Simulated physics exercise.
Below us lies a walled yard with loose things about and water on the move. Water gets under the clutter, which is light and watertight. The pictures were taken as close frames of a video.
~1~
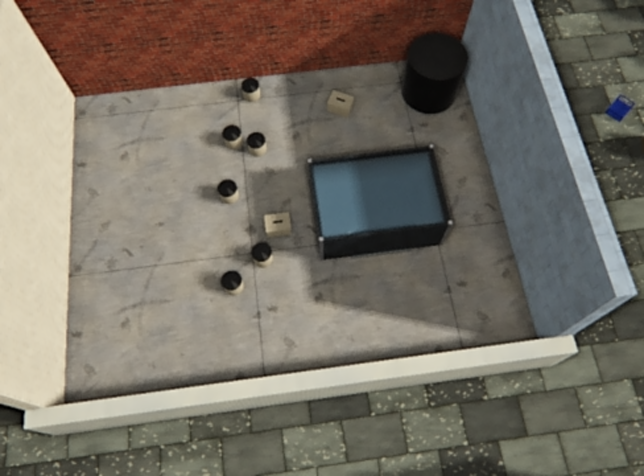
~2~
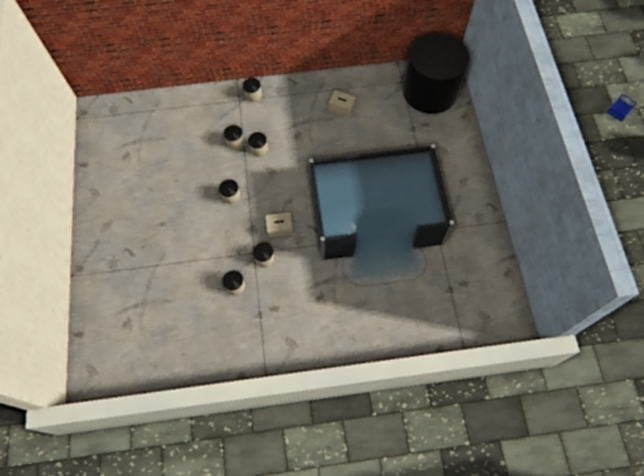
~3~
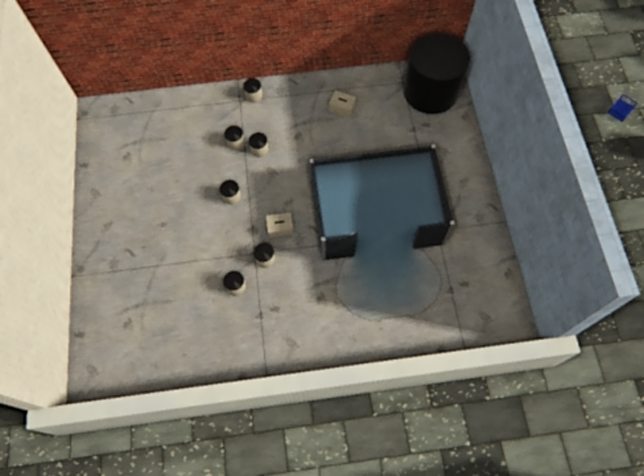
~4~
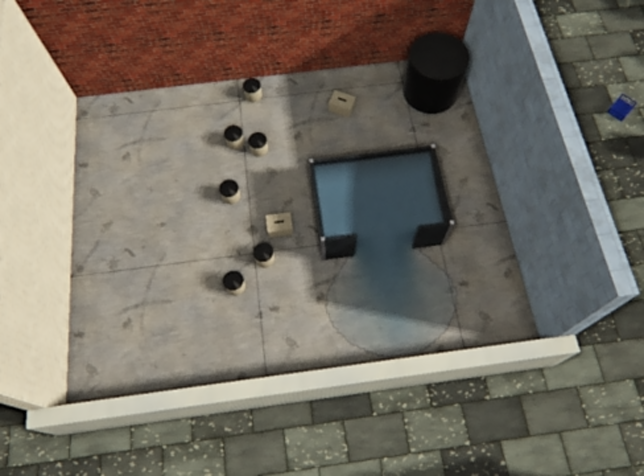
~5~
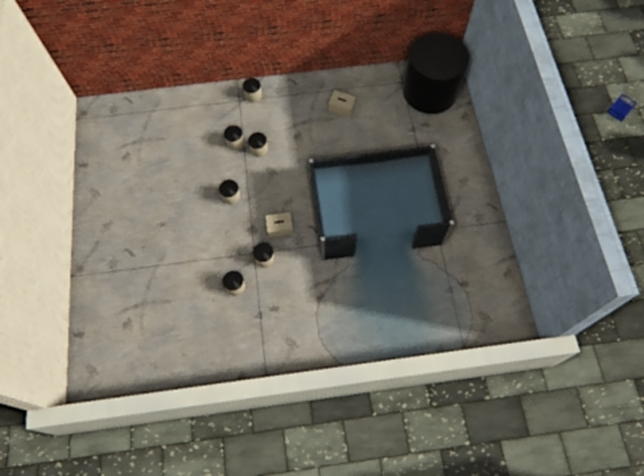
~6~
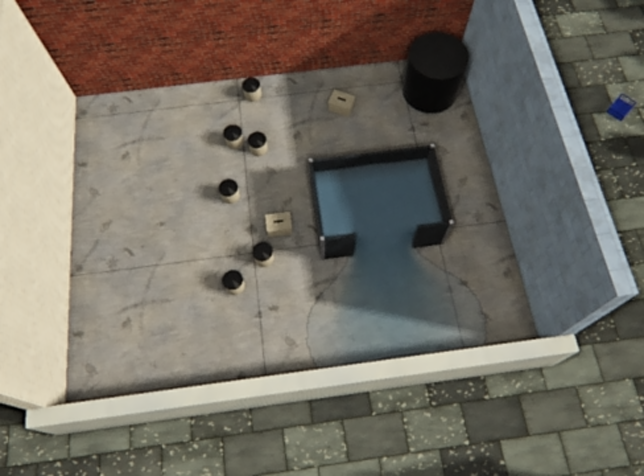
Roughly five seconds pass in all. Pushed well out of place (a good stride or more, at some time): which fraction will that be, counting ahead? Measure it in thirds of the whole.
The share is under a third of the whole.
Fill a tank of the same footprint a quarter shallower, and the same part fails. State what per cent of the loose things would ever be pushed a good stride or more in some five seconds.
Some 0 per cent.
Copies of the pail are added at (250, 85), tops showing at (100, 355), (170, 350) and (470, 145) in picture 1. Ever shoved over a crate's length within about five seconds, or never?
Shoved clear, shoved clear, shoved clear.
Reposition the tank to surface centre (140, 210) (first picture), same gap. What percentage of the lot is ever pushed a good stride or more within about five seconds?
Some 0 per cent, I'd say.
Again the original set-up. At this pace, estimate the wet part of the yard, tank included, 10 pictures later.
35 per cent.
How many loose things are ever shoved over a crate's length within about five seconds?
So that is 0.
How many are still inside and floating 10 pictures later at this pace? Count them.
0 in total.
A moment on, 0 of 8 are well off their spots; 0 afloat.
Next, 0 of 8 are well off their spots; 0 afloat.
Later, 0 of 8 are well off their spots; 0 afloat.
In the end, 0 of 8 are well off their spots, and 0 have been at some point; 0 afloat.
